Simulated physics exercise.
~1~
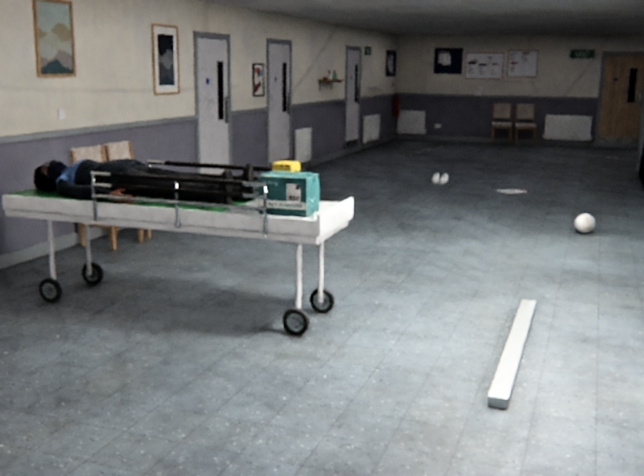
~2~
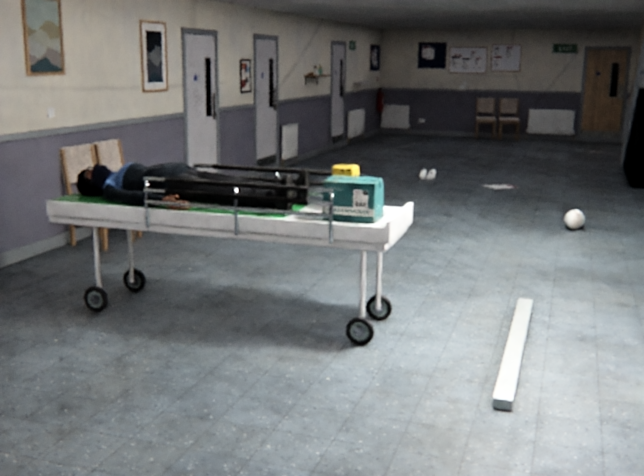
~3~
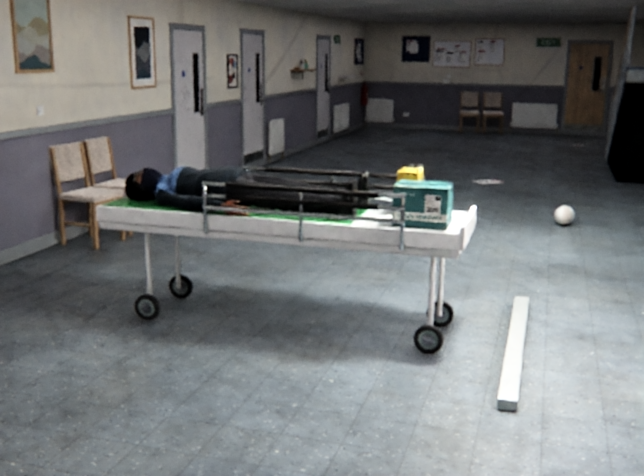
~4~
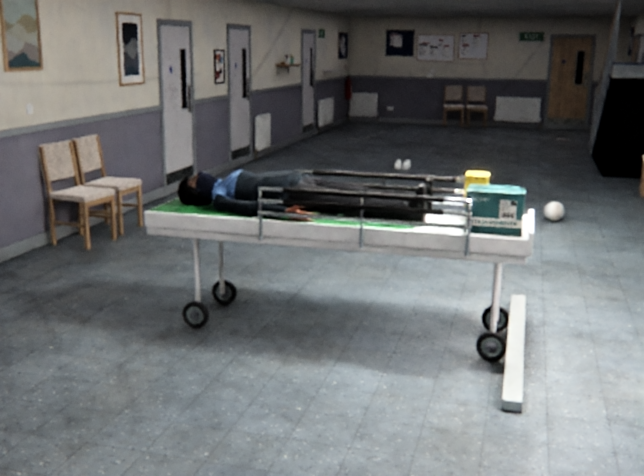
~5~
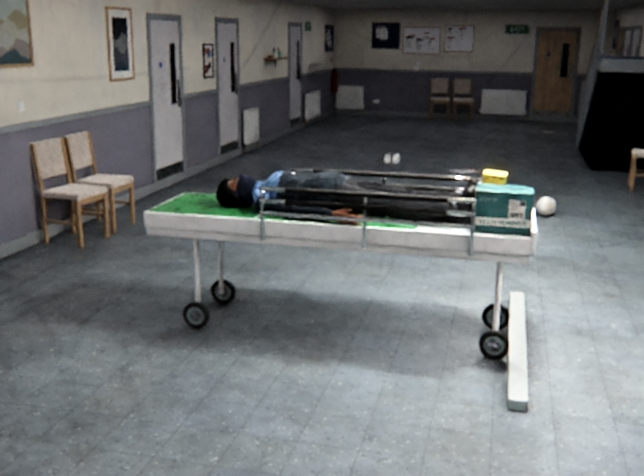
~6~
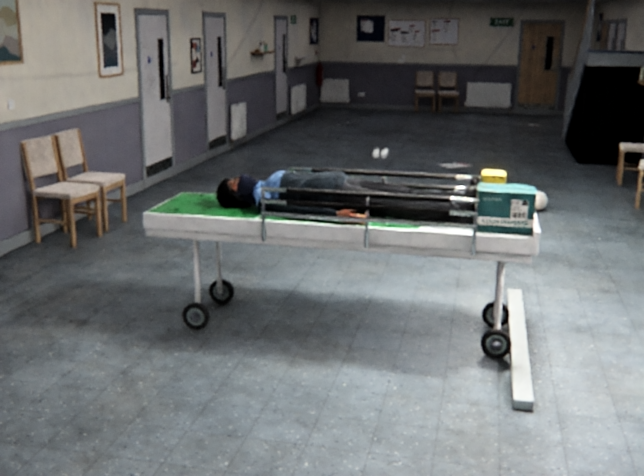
The clip opens in a dim hall lined with doors and chairs, where a person lies on their back on a white wheeled trolley with a green surface, a teal box and a small yellow item near its right end. The trolley rolls steadily to the right toward a long pale bar on the floor, while the view drifts slightly sideways. Its front wheels reach the bar and the trolley stops. The person keeps sliding a short way toward the right end, exposing more green behind the head. Finally, everything rests still, with the person, teal box and upright yellow item all aboard.
